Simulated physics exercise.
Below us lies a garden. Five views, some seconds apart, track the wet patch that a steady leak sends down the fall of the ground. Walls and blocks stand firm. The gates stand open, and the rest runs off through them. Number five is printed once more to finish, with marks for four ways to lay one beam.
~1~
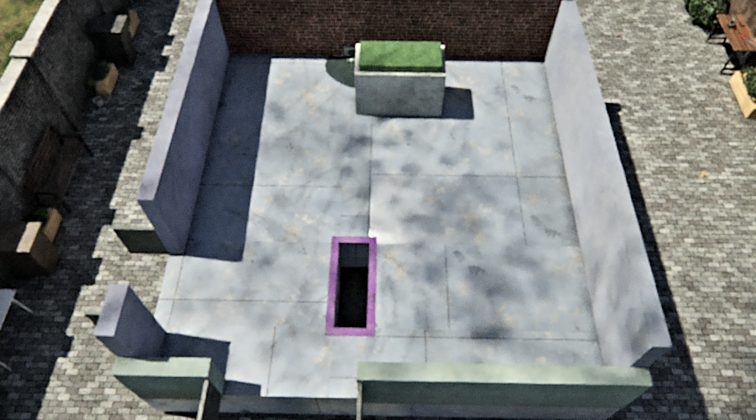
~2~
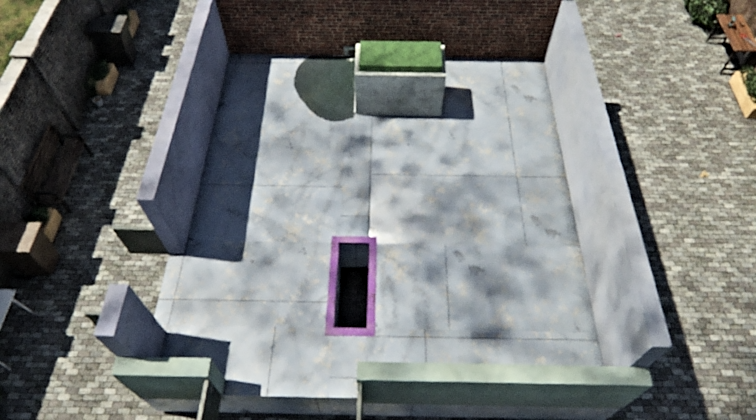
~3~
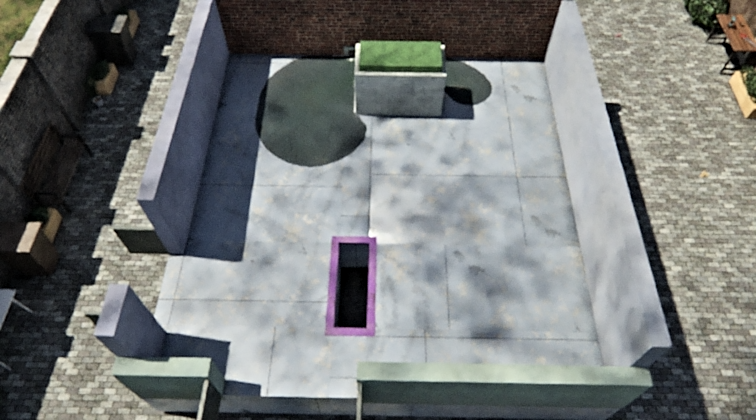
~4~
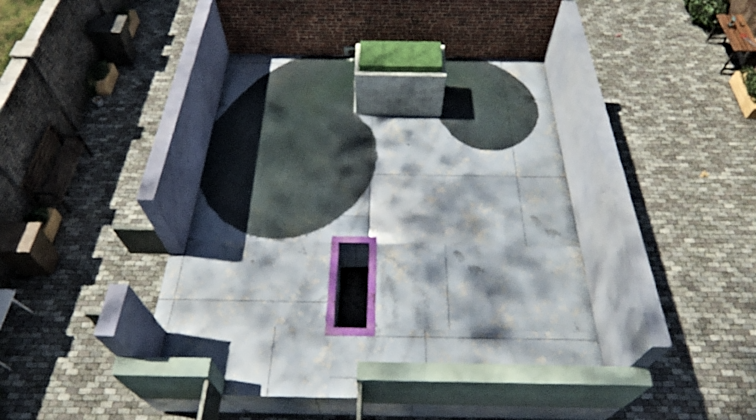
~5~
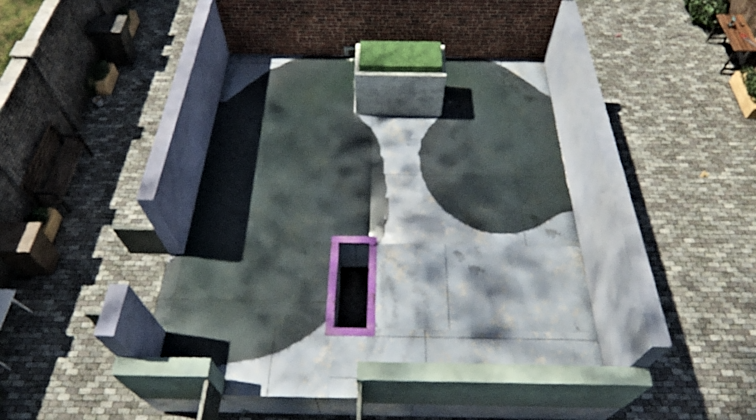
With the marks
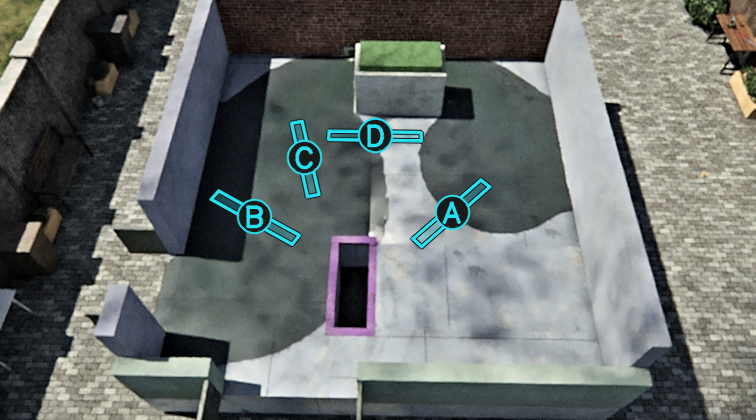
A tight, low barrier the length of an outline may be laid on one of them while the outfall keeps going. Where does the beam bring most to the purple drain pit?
I would pick place B.
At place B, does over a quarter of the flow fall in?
Yes.
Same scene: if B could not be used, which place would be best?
That would be C.
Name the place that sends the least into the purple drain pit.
It is D.
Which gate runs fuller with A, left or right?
The right gate.
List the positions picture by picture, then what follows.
In the first picture, outfall at (361, 52); purple drain pit at (352, 284); open gate at (292, 380); open gate at (175, 291); 2 % of the ground under water, visible out to (343, 80); purple drain pit still dry.
In the second picture, 6 % of the ground under water, visible out to (316, 109); purple drain pit still dry.
In the third picture, 15 % of the ground under water, visible out to (269, 146); purple drain pit still dry.
In the fourth picture, 32 % of the ground under water, visible out to (219, 212); purple drain pit still dry.
In the fifth picture, 56 % of the ground under water, visible out to (156, 327); purple drain pit taking water.
In cyan, A from (417, 242) to (485, 183); B from (214, 195) to (295, 239); C from (296, 122) to (313, 195); D from (328, 135) to (421, 136).
Choosing A, about 17 % of the stream goes into the purple drain pit, about 82 % out by the gates.
Choosing B, about 42 % of the stream goes into the purple drain pit, about 57 % out by the gates.
Choosing C, about 22 % of the stream goes into the purple drain pit, about 76 % out by the gates.
Choosing D, about 11 % of the stream goes into the purple drain pit, about 88 % out by the gates.
